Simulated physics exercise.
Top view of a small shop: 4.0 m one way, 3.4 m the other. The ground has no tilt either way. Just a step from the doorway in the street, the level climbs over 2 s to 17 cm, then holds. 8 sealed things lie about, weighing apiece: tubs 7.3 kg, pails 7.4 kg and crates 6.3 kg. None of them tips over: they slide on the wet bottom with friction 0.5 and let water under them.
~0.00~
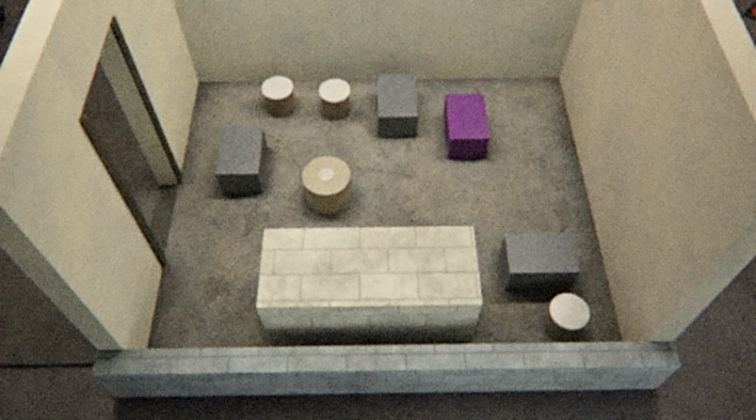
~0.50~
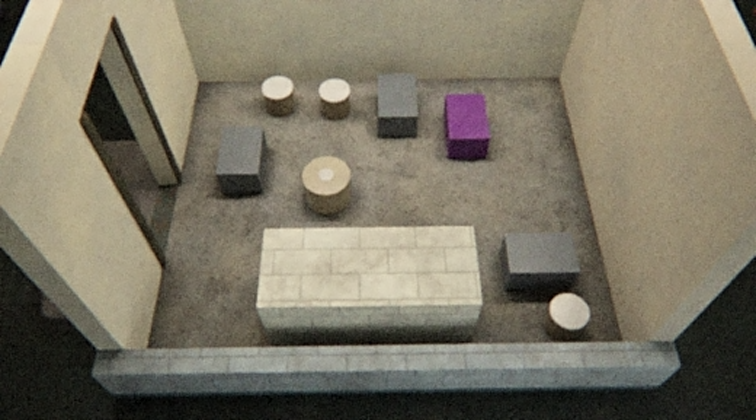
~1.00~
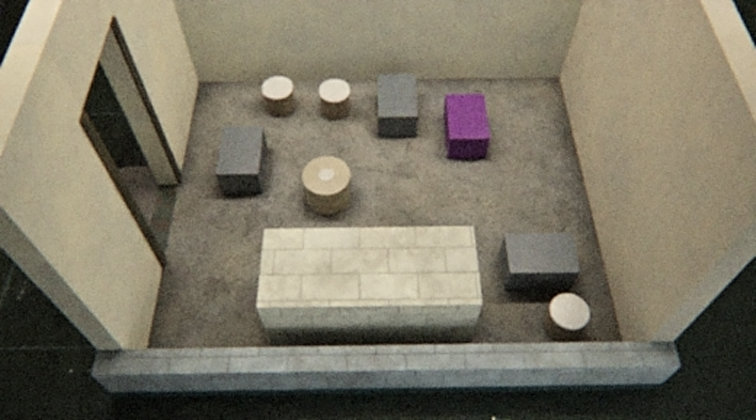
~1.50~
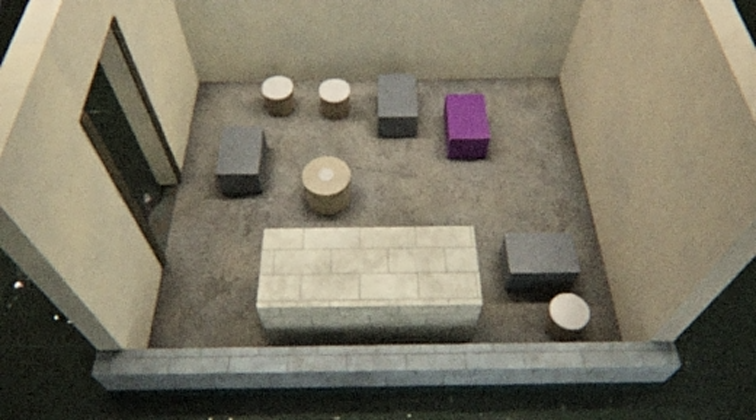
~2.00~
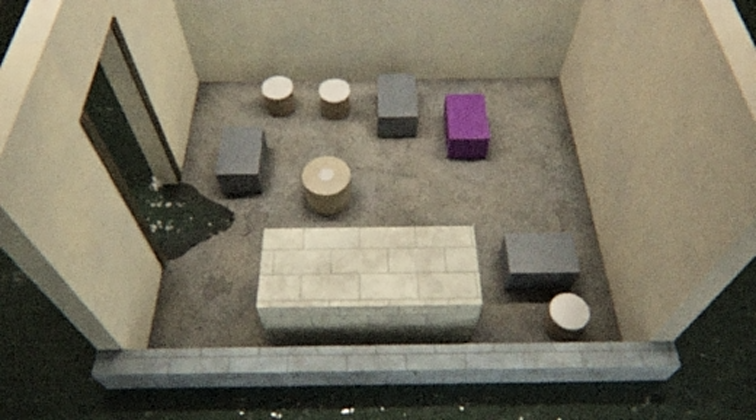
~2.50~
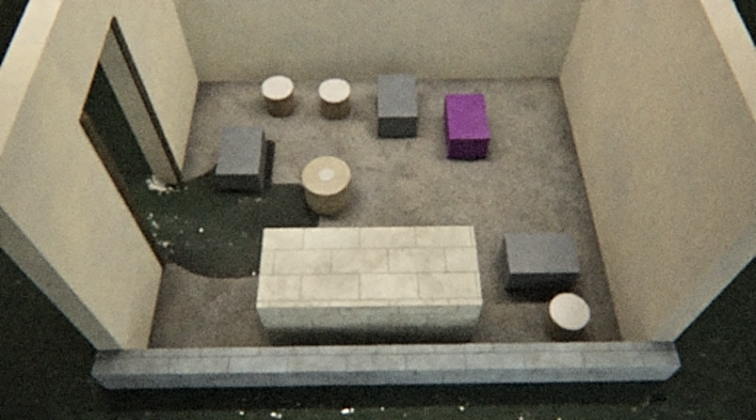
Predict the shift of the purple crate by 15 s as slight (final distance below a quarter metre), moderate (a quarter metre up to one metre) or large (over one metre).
The shift is moderate.
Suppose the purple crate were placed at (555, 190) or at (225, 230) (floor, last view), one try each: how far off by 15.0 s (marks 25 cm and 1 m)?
From the first spot it would go a long distance, and from the second it would go a long distance.
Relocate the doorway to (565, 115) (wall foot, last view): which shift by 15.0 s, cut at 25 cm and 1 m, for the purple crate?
Purple crate: Small shift.
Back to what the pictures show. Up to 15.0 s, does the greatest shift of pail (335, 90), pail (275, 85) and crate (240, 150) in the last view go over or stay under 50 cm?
The first is not bigger, the second not bigger and the third bigger.
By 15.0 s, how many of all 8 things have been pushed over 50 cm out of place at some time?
I make that 5.
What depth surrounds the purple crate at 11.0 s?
10 cm, roughly.
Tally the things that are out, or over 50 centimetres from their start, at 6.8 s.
I count 3 of them.
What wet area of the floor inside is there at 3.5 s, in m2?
Near 4.5 m2 in all.
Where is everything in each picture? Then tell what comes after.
The purple crate at (468, 116), on the bottom; water covers 0.0 m2; 0 of 8 have shifted, in the first frame.
The purple crate at (468, 116), on the bottom; 0.0 m2 under water; 0 of 8 have shifted, in the second frame.
The purple crate at (468, 116), on the bottom; 0.0 m2 under water; 0 of 8 have shifted, in the third frame.
The purple crate at (468, 116) rests on the ground; 0.0 m2 under water; 0 of 8 have shifted, in the fourth frame.
The purple crate at (468, 116) rests on the ground; 0.3 m2 under water; 0 of 8 have shifted, in the fifth frame.
The purple crate at (468, 116) rests on the ground; 1.2 m2 under water; 0 of 8 have shifted, in the sixth frame.
After 3.5 s the purple crate is near (468, 116), 0.0 m from its start, aground; 0 afloat.
After 6.8 s the purple crate is near (524, 116), 0.6 m from its start, afloat; 4 afloat.
After 11.0 s the purple crate is near (564, 161), 1.1 m from its start, afloat; 6 afloat.
After 15.0 s the purple crate is near (538, 104), 0.7 m from its start, afloat; 6 afloat.
